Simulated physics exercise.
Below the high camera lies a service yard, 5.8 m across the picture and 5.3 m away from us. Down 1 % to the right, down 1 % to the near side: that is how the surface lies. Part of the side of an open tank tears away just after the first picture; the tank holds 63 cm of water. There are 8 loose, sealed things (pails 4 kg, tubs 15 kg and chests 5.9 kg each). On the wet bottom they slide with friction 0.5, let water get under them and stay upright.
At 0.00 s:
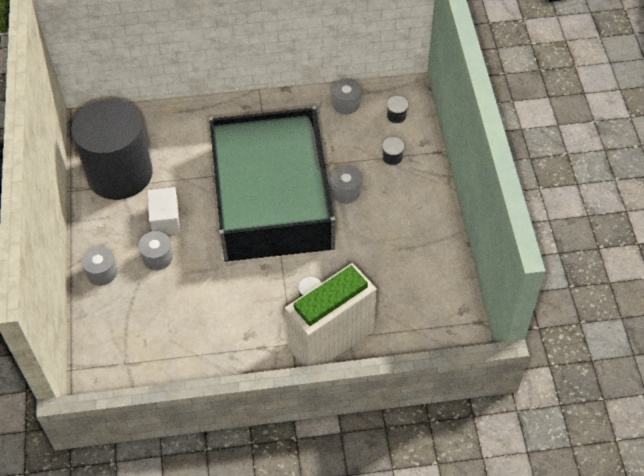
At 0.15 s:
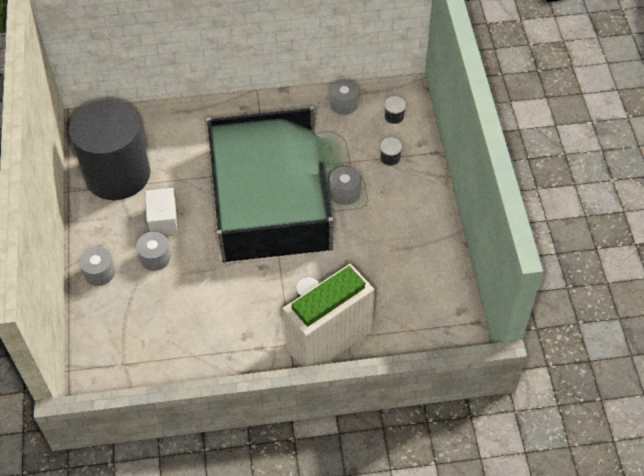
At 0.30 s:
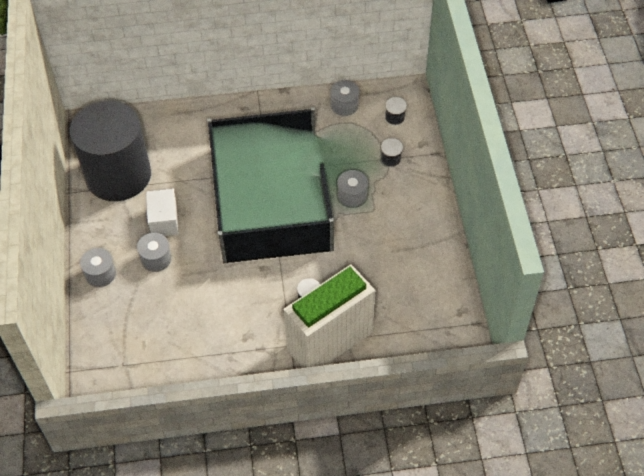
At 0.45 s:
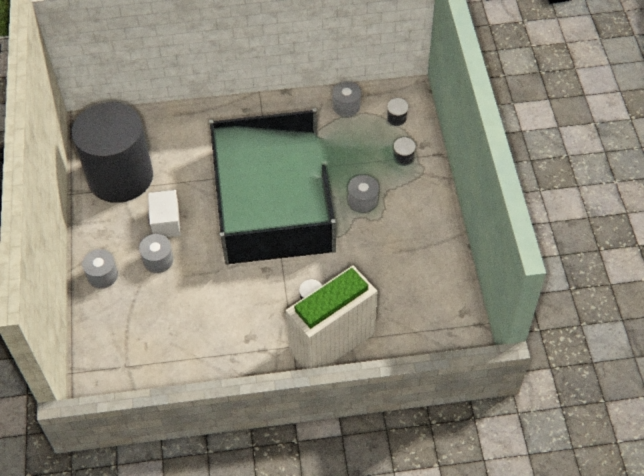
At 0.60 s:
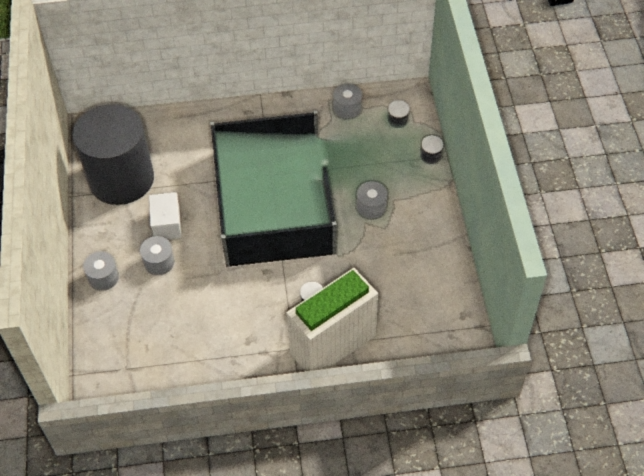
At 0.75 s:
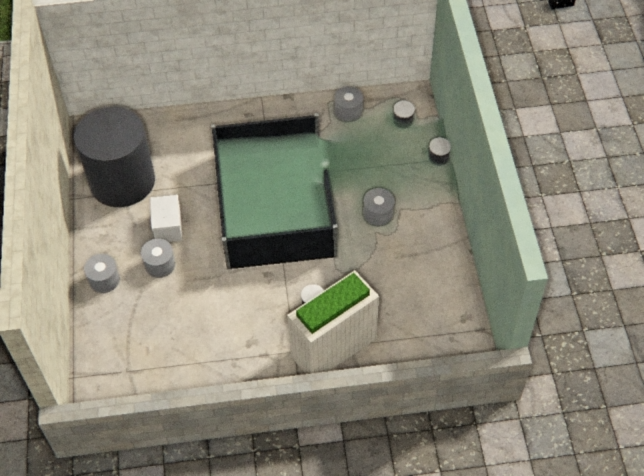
Open tank in a walled yard leaking green water through its right side, spreading across the ground and pushing small tubs rightward.
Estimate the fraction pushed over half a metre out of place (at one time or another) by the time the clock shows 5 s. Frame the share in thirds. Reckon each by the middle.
That comes to from one to two thirds.
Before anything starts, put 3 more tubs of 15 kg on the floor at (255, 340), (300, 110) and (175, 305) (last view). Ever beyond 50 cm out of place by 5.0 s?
So it's stays below, then gets above, then stays below.
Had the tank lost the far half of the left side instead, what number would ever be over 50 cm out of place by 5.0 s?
That gives 3 of them.
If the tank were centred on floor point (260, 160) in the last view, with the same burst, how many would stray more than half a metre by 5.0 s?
That would give 4.
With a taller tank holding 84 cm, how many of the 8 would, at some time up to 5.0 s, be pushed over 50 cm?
I count 4 of them in that case.
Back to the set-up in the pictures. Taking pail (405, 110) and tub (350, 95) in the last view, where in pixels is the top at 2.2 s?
Estimated pixels: (368, 79) and (322, 100).
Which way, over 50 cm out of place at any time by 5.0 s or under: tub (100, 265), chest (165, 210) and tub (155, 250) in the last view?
Listed in sequence: Lower; lower; lower for the last.
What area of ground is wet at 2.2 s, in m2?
About 11.5 m2.
After 1.1 s 3 of 8 are over 50 cm from their spots; 2 afloat.
After 2.2 s 3 of 8 are over 50 cm from their spots; 2 afloat.
After 3.5 s 4 of 8 are over 50 cm from their spots; 2 afloat.
After 5.0 s 4 of 8 are over 50 cm from their spots, and 4 have been at some point; 2 afloat.
